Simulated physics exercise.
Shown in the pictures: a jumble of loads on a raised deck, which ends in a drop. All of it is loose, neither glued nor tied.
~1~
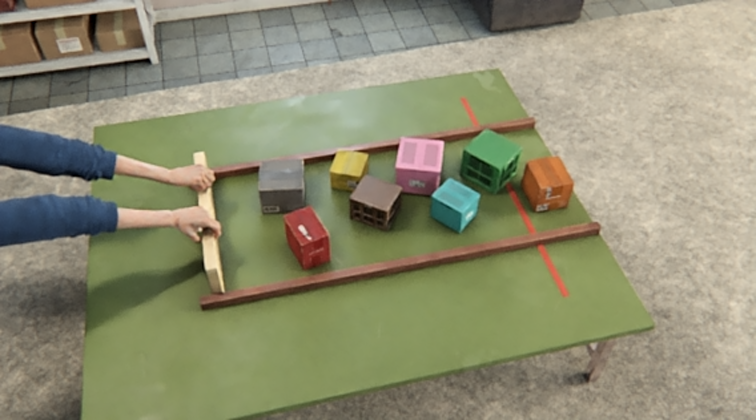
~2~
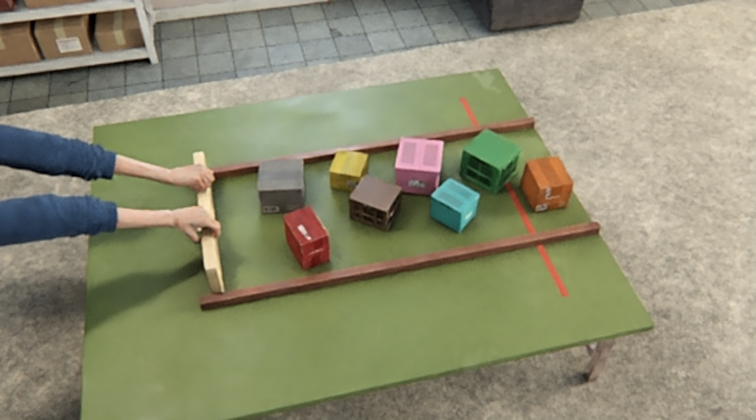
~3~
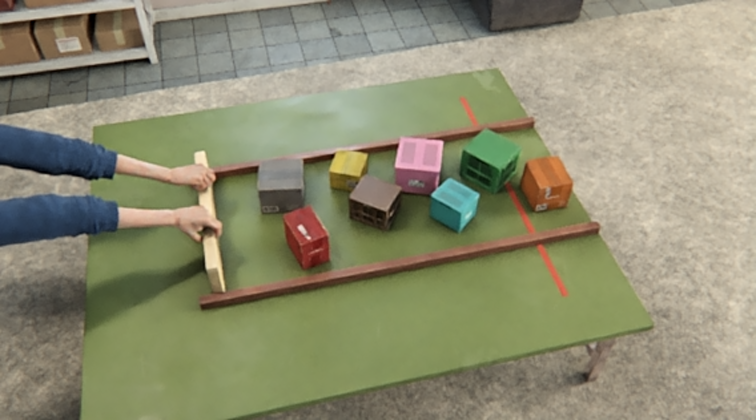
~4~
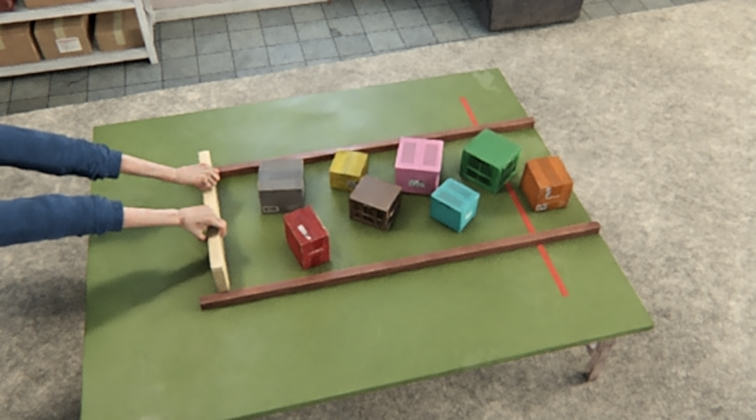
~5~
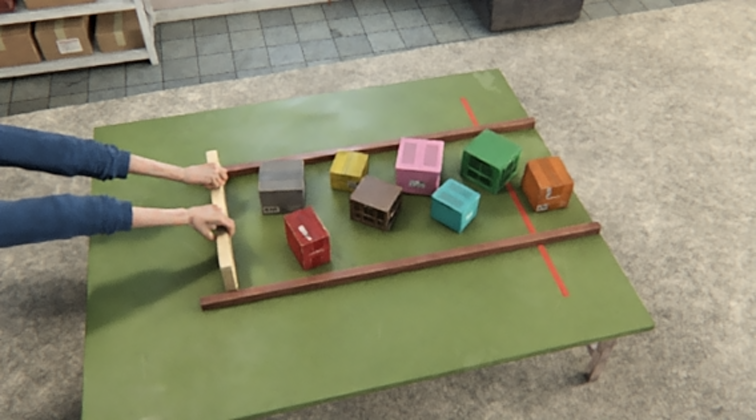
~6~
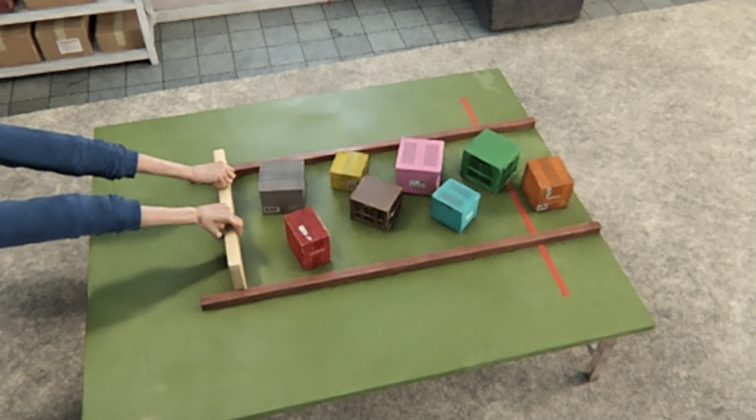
In the video, two hands in blue sleeves hold a wooden plank between two rails on a green table and slide it slightly to the right, while the colourful boxes and crates ahead of it stay still.
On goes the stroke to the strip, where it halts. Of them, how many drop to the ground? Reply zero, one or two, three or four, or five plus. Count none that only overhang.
Three or four.
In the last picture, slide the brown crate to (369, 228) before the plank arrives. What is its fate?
Note: Brown crate is safe.
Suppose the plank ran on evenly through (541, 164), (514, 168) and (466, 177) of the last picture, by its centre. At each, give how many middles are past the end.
Respectively, 6, 4 and 2.
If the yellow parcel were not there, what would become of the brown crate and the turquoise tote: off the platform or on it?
The brown crate? It stays where it is. The turquoise tote? It stays where it is.
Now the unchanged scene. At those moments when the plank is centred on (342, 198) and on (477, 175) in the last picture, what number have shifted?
The first number is 5, the next one 8.
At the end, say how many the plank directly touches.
My count gives 2.
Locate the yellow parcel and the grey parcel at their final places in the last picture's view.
Around (540, 130) and around (516, 144).
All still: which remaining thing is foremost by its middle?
The yellow parcel, it is.
Soon after, none off yet; orange parcel at rest near (547, 184); green crate at rest near (491, 161); turquoise tote at rest near (455, 206).
Then, none off yet; orange parcel moved about its own width near (574, 191); green crate moved about its own width near (537, 167); turquoise tote moved about its own width near (483, 216).
At rest, the number that fall off is three or four; fallen, pink tote, green crate and orange parcel.
